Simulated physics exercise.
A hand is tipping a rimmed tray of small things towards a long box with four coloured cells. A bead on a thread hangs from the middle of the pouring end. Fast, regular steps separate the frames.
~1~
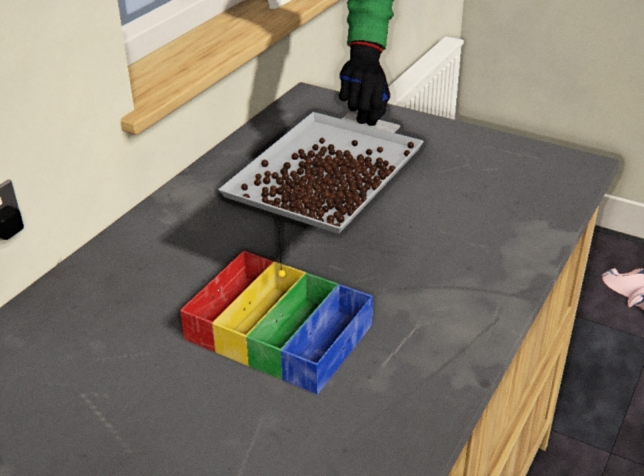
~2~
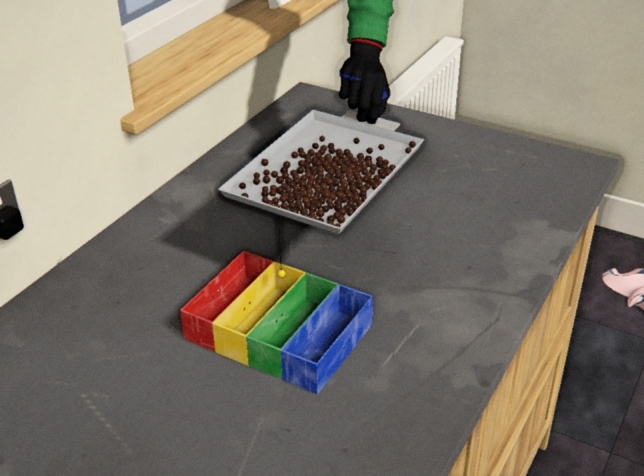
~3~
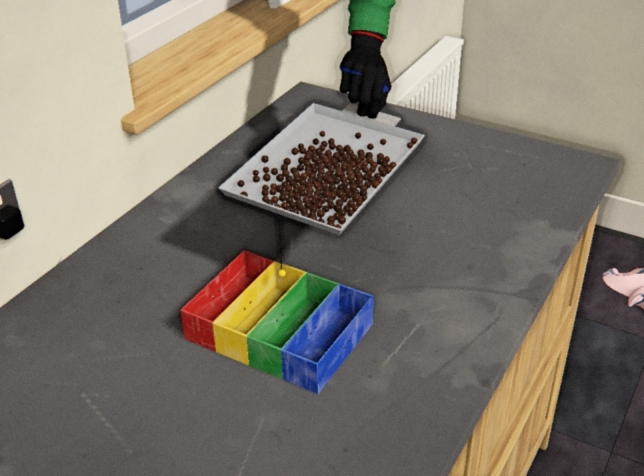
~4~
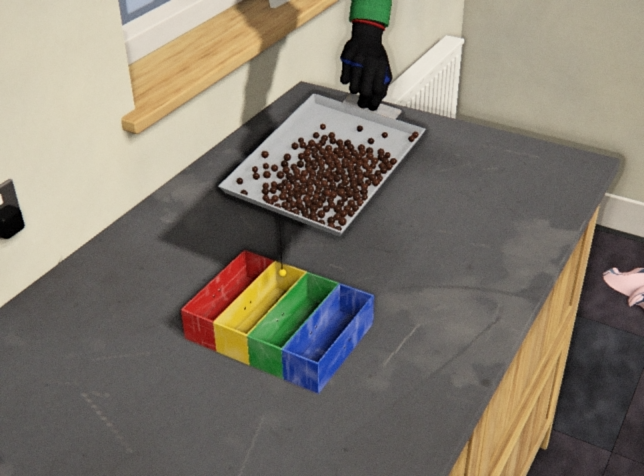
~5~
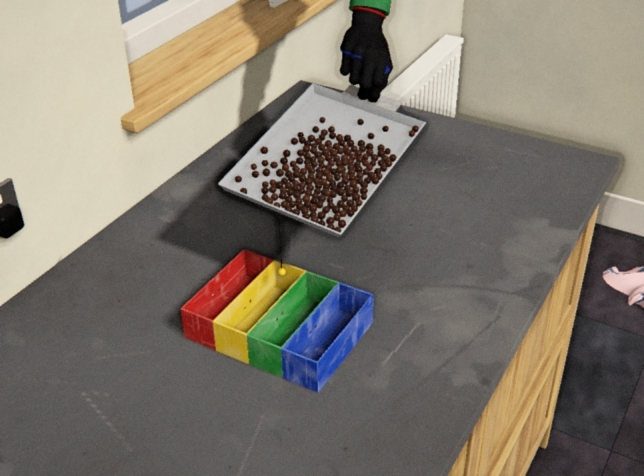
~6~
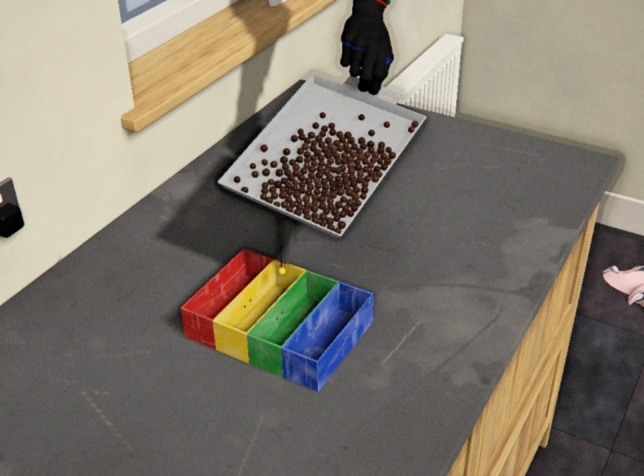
A black-gloved hand with a green sleeve holds the far end of a pale rimmed tray over a dark grey worktop, seen from above at an angle. Brown chocolate balls cover the tray, and nearer stands a box with red, yellow, green and blue cells from left to right. The hand gradually raises the tray's far end, its near edge dips slightly rightward, and the balls shift a little, while the camera stays still.
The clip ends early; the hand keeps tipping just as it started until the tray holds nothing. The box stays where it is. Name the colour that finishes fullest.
Blue.
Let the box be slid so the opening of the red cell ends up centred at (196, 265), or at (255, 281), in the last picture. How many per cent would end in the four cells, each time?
First case 20 in a hundred, second case 100 in a hundred.
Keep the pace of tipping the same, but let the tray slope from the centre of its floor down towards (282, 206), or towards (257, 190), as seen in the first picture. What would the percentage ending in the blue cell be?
Somewhere close to 10 % the first time, 0 % the second.
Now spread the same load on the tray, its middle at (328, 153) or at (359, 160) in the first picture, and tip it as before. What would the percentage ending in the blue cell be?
60 and 60 per cent.
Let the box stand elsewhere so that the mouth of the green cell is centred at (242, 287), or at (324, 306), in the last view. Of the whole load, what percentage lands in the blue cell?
Trial 1: 10 percent; trial 2: 30 percent.
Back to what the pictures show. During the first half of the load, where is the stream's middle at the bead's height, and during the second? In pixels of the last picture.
Earlier portion about (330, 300); later portion about (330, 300).
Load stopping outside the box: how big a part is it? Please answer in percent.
10 %.
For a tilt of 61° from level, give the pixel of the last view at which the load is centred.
Near (325, 253).
Soon, tray tipped steeply; about half on the tray; about a quarter in the blue cell; a small part in the green cell; a stray few in the yellow cell; about a quarter falling or outside the box.
A while on, tray tipped past a quarter turn; about two thirds in the blue cell; about a quarter in the green cell; a small part in the yellow cell; a stray few in the red cell; a small part falling or outside the box.
Towards the end, tray tipped past a quarter turn; about two thirds in the blue cell; about a quarter in the green cell; a small part in the yellow cell; a stray few in the red cell; a small part falling or outside the box.
Finally, tray tipped past a quarter turn; about two thirds in the blue cell; about a quarter in the green cell; a small part in the yellow cell; a stray few in the red cell; a small part outside the box.
